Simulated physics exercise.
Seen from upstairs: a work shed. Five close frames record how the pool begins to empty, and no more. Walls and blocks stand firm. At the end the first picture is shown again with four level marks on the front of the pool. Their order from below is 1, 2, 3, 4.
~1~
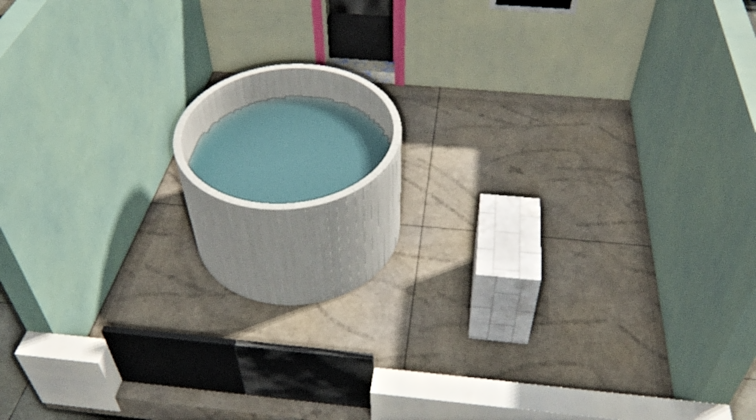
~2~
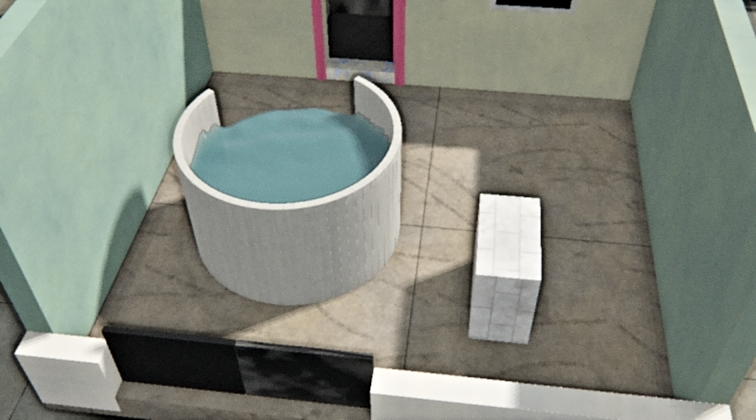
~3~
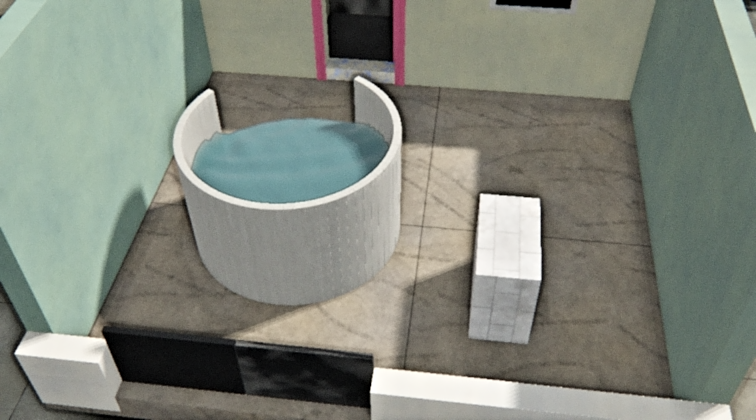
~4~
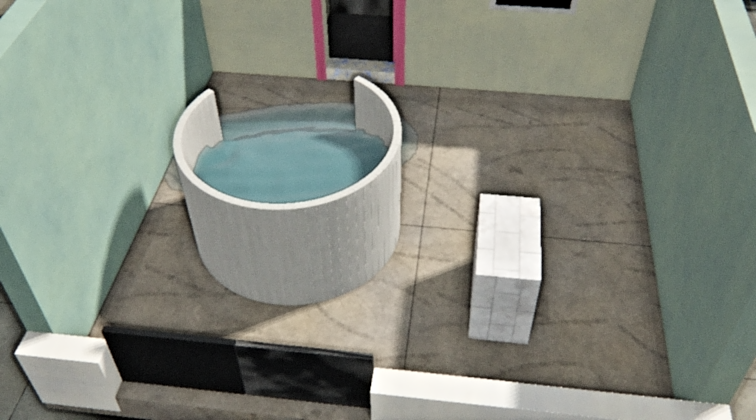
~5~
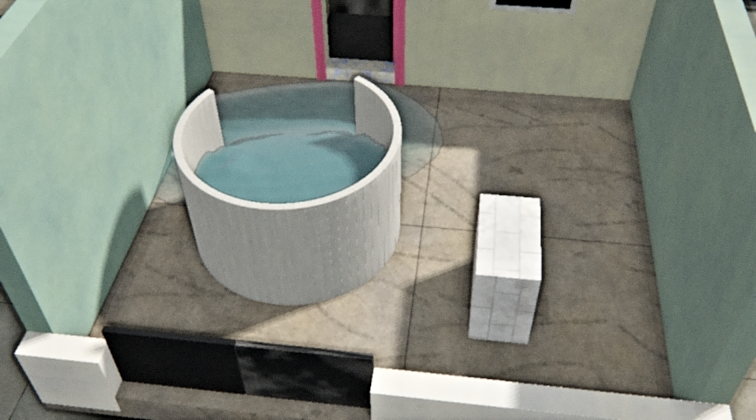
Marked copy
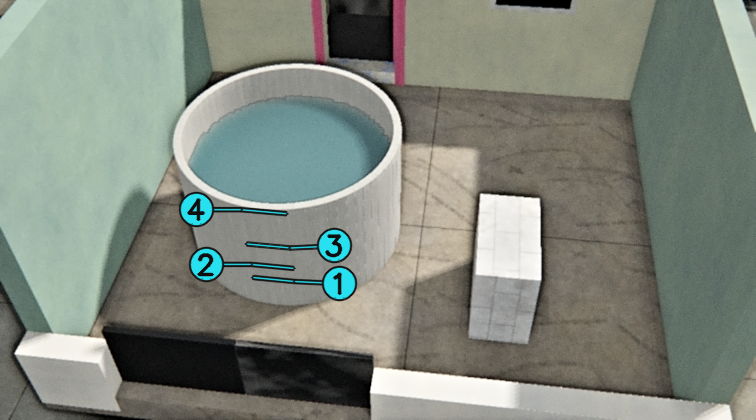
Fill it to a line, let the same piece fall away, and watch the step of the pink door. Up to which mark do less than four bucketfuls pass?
Line 1.
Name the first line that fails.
That would be 2.
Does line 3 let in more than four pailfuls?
Yes.
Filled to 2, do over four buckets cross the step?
Yes, that goes wrong.
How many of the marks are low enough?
One.
On the marked copy, 1 at (274, 279); 2 at (272, 266); 3 at (268, 246); 4 at (263, 211); from the bottom up 1, 2, 3, 4.
With 1, a bucket or two gets in.
With 2, about 10 bucketfuls get in.
With 3, dozens of bucketfuls pour in.
With 4, dozens of bucketfuls pour in.
